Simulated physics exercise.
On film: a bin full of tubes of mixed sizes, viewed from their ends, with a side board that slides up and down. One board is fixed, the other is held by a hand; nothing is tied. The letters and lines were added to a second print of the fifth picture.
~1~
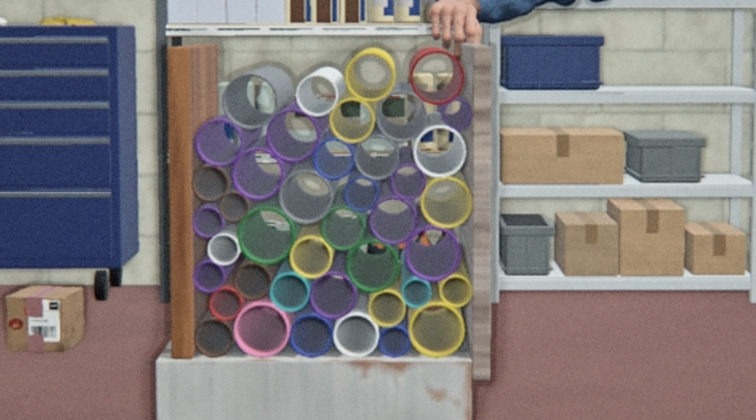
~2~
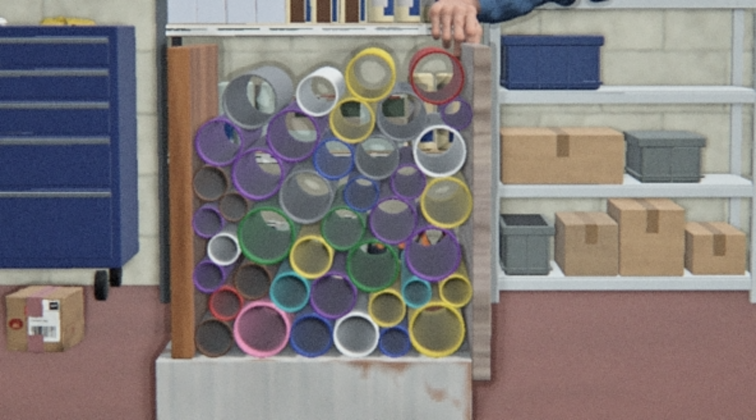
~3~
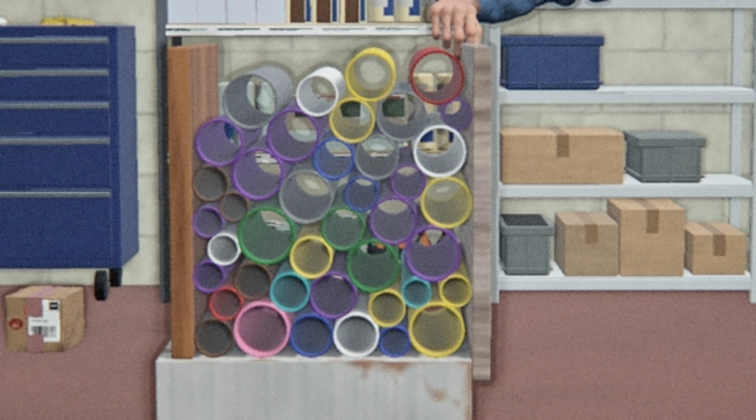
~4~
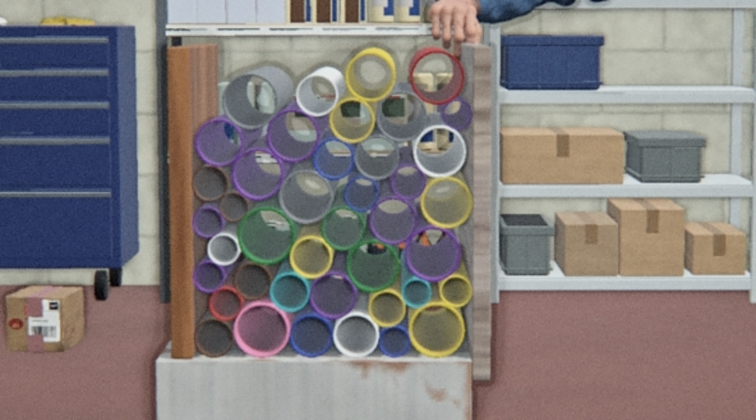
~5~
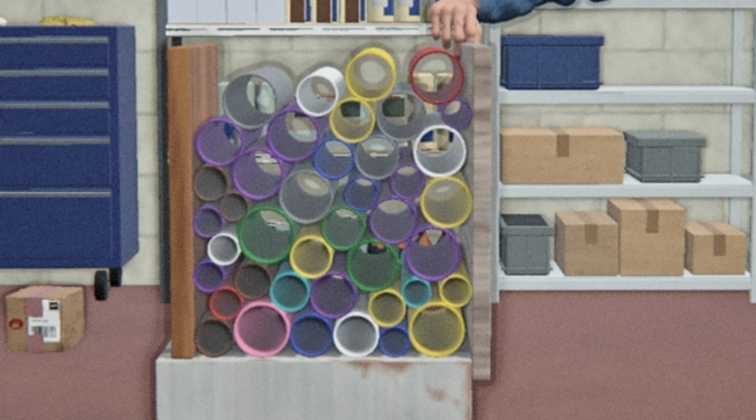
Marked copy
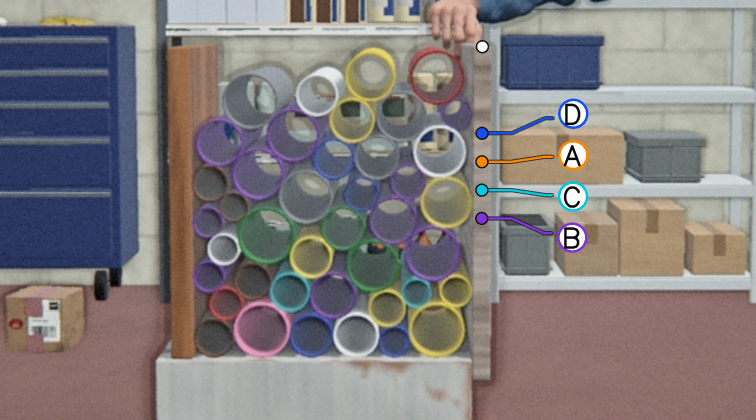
Nothing visibly moves through the clip, neither the stacked tubes nor the camera, while a hand at the end of a blue sleeve stays on top of the right side board. The view faces a storage room straight on, with a pale block wall and reddish floor. Purple, green, yellow, blue, white and brown tubes fill the bin, between blue drawers at left and shelved boxes at right.
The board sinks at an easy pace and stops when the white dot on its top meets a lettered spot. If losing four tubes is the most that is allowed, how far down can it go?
The answer is mark A.
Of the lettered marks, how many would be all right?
Two of them.
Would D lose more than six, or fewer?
Fewer than six.
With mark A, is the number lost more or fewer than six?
At A, fewer than six.
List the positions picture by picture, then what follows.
A brown tube (214, 338); a yellow tube (437, 330); a green tube (373, 267), in the first frame.
A green tube (373, 267); a yellow tube (311, 257), in the second frame.
A purple tube (209, 277); a white tube (440, 152), in the third frame.
A blue tube (334, 159); a purple tube (457, 114), in the fourth frame.
A yellow tube (370, 77); side board (473, 197); a brown tube (214, 338), in the fifth frame.
On the marked copy, A at (482, 162); B at (482, 218); C at (482, 190); D at (482, 133); the white dot at (482, 47).
Taking A. A third of the way, top of the board (473, 102).
Two thirds of the way, top of the board (473, 161).
When it is over, top of the board (473, 161), two out over the board.
As for the rest, B five out over the board; C five out over the board; D none out over the board.
